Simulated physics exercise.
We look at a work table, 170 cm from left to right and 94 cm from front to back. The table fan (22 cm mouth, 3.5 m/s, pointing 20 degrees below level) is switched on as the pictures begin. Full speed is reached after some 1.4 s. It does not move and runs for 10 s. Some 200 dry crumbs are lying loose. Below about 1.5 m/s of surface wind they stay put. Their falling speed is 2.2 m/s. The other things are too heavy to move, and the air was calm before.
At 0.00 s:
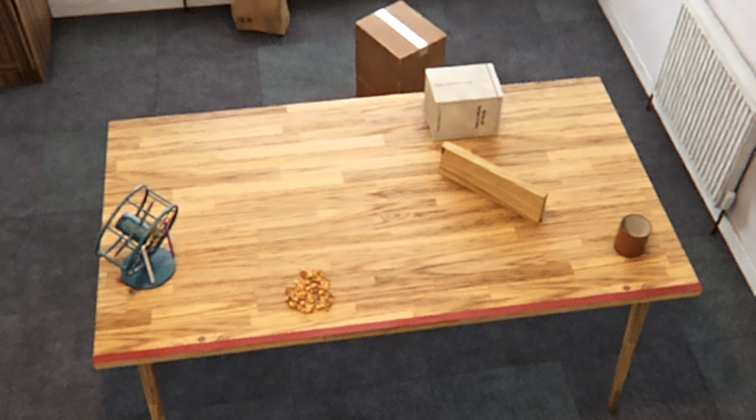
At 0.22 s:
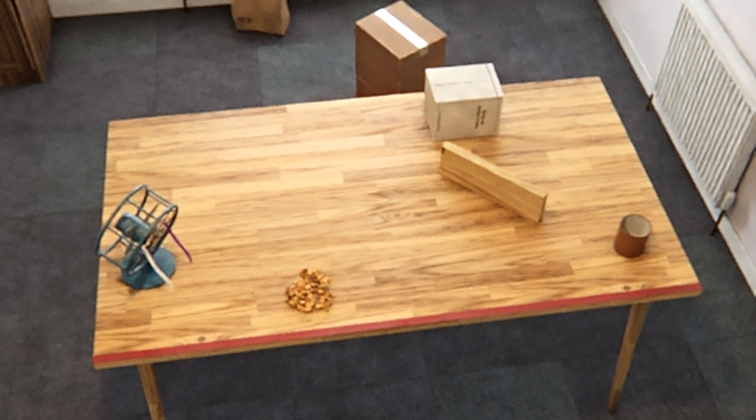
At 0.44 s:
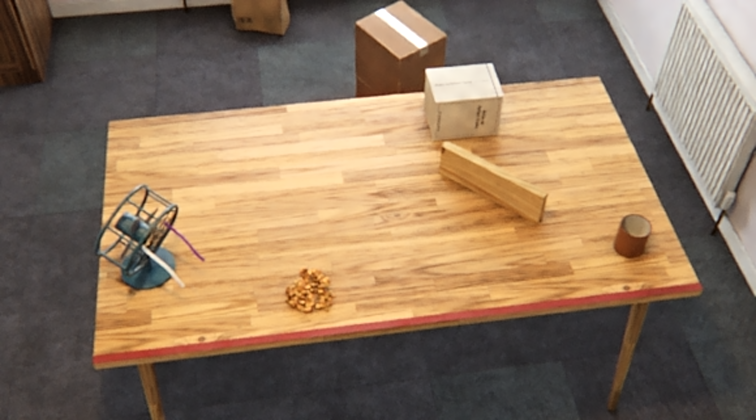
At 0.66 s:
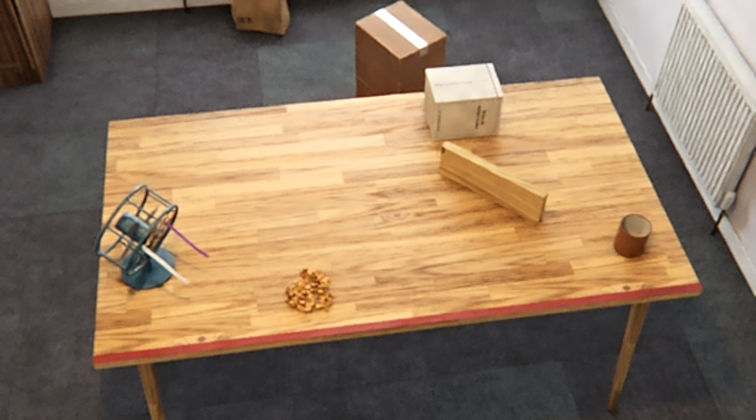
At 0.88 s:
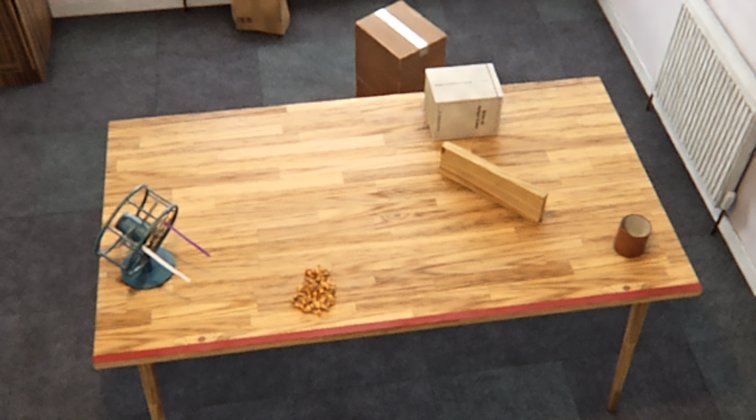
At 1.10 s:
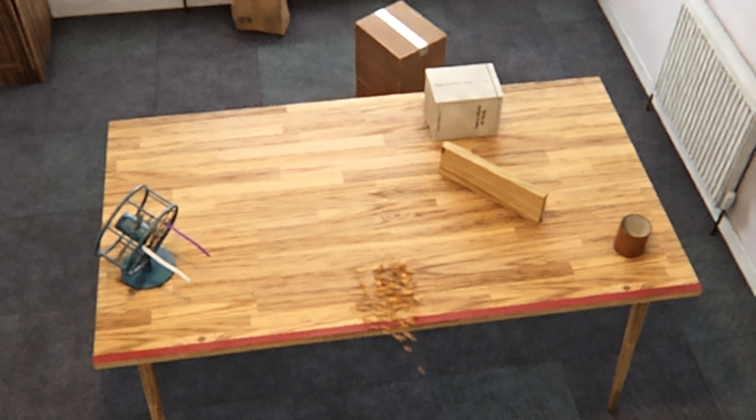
On a wooden work table, a small fan started up and its ribbons streamed out to the right, while a pile of crumbs lay still at first, then scattered rightward, some passing over the red edge.
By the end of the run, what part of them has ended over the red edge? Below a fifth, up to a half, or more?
By then above half are over the red edge.
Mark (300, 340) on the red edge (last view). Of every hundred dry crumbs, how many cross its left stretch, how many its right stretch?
About 0 % left and 80 % right.
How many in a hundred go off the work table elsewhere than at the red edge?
Some 10 per cent.
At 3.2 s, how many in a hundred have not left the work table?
About 10 %.
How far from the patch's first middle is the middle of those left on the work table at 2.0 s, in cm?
Roughly 95 cm.
After 2.0 s the count stands so, 72 % are over the red edge; the middle of those still in play is near (651, 277).
After 3.2 s the count stands so, 76 % are over the red edge.
After 5.5 s the count stands so, 76 % are over the red edge.
After 10.0 s, at the end, 76 % are over the red edge.
